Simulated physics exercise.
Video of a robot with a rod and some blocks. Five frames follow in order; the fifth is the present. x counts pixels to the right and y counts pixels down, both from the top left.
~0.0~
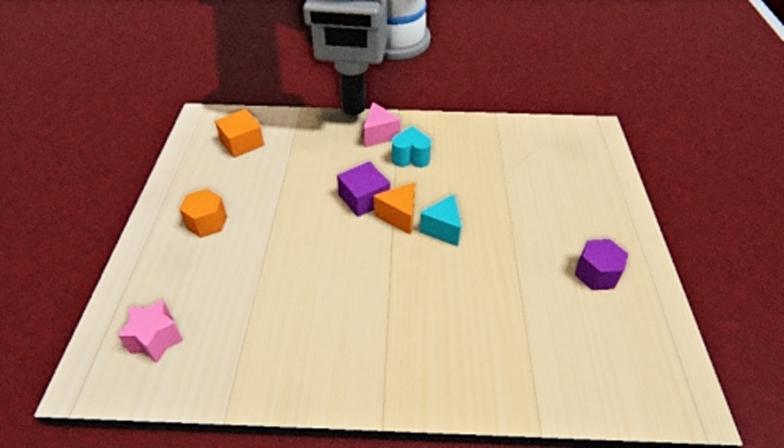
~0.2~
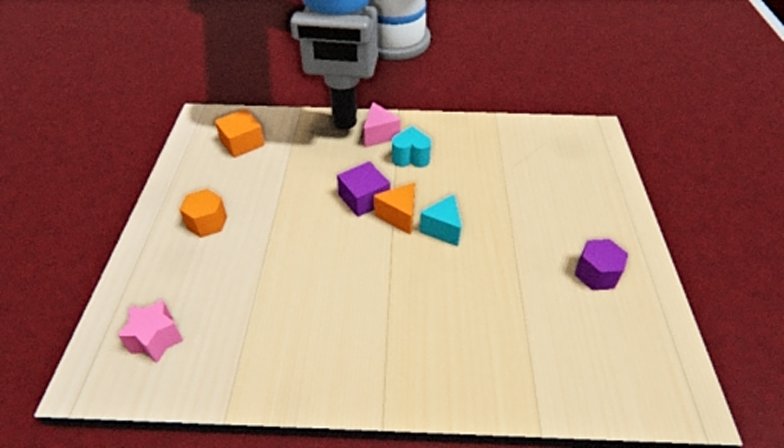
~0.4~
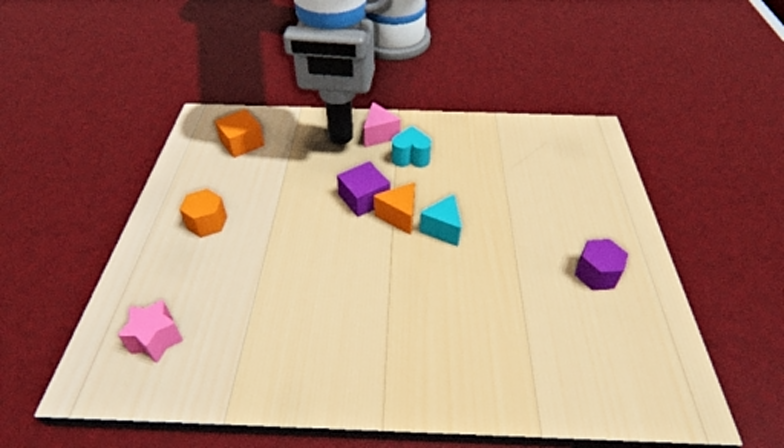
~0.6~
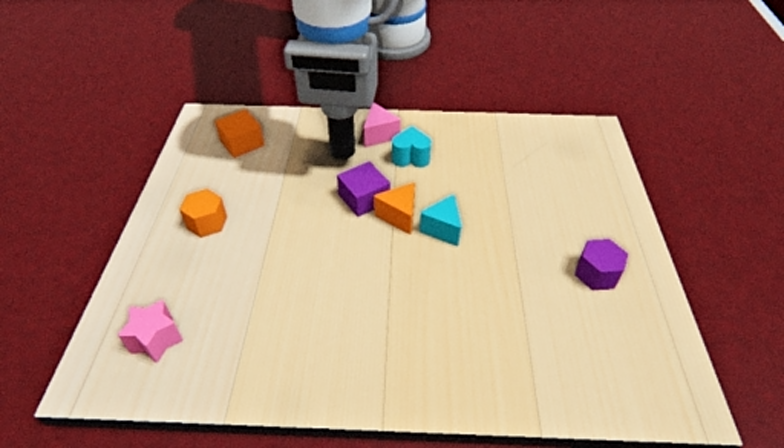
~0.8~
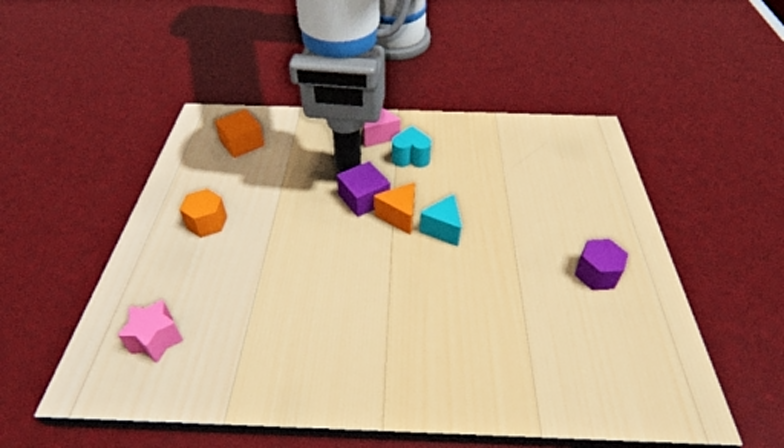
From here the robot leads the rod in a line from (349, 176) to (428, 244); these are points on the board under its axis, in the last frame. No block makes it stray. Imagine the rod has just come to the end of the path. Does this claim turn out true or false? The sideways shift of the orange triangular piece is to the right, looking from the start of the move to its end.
That statement is accurate.
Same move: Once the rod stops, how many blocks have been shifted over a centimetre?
My best guess is that three blocks or more move over 1 cm.
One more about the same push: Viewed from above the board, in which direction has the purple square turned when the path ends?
It twists with the clock when seen from above.
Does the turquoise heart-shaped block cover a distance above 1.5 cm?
No, that is not what happens.
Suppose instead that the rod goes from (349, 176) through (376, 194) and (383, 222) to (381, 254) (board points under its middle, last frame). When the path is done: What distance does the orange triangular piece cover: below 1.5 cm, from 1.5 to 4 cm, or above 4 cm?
The largest band: Over 4 cm.
What follows on the original path. One third of the way, rod (374, 187); purple square (382, 201), turned 20° clockwise; orange triangular piece (415, 221); turquoise triangular piece (452, 212), turned 25° anticlockwise.
Two thirds of the way, rod (401, 209); purple square (398, 226), turned 50° clockwise; orange triangular piece (430, 247), turned 40° anticlockwise; turquoise triangular piece (454, 213), turned 35° anticlockwise.
At the end, rod (429, 234); purple square (396, 240), turned 70° clockwise; orange triangular piece (435, 256), turned 25° anticlockwise; turquoise heart-shaped block still; turquoise triangular piece (458, 215), turned 55° anticlockwise.
